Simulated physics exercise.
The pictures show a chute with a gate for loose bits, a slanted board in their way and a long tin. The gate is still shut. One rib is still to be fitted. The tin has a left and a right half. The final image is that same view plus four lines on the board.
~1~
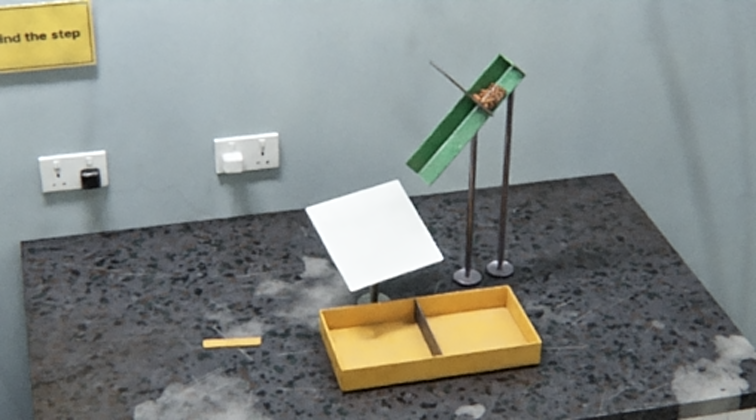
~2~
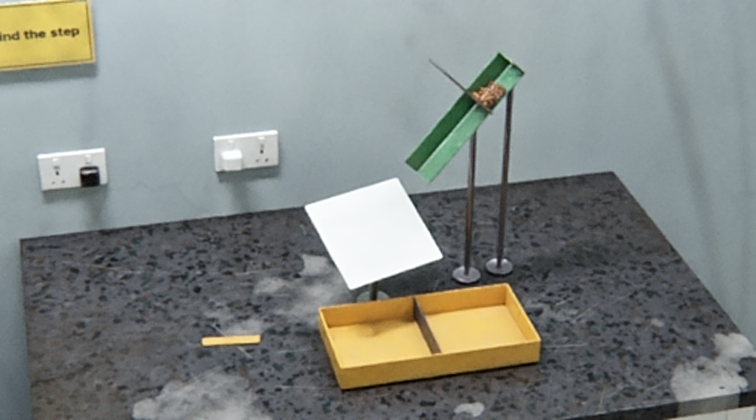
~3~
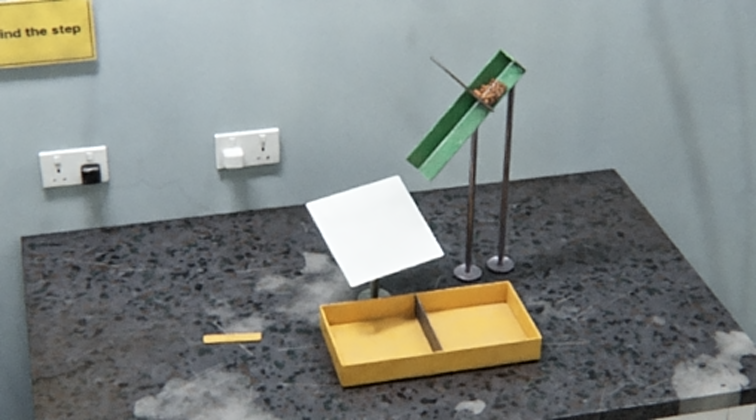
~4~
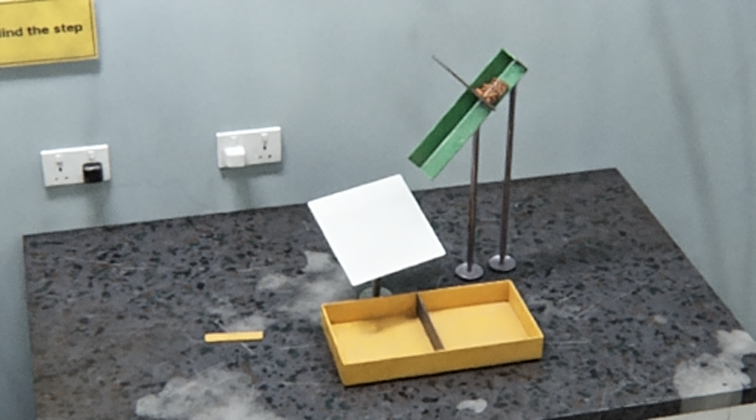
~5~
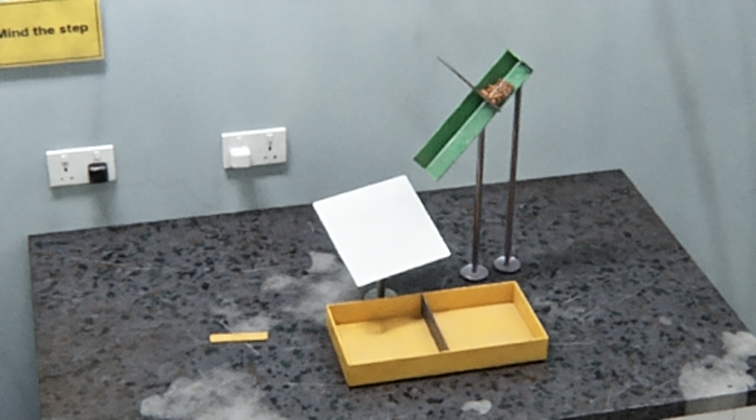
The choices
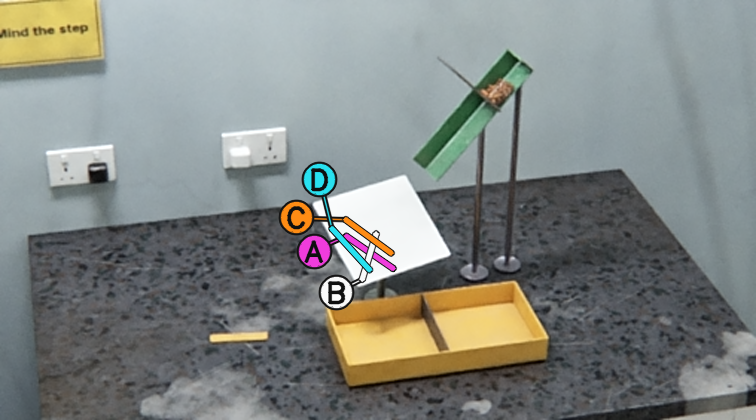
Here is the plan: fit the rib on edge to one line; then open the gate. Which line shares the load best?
C works best here.
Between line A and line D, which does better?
Here it is line A.
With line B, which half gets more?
The left half.
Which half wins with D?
The left half.
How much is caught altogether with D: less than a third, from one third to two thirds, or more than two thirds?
More than two thirds.
On the marked copy, line A from (346, 236) to (393, 268); line B from (376, 233) to (362, 279); line C from (345, 219) to (391, 253); line D from (331, 228) to (369, 269).
Choosing A, of what is caught, the bulk in the left half, close to a quarter in the right.
Choosing B, of what is caught, the bulk in the left half, a small share in the right.
Choosing C, of what is caught, close to half in the left half, close to half in the right.
Choosing D, of what is caught, the bulk in the left half, a small share in the right.
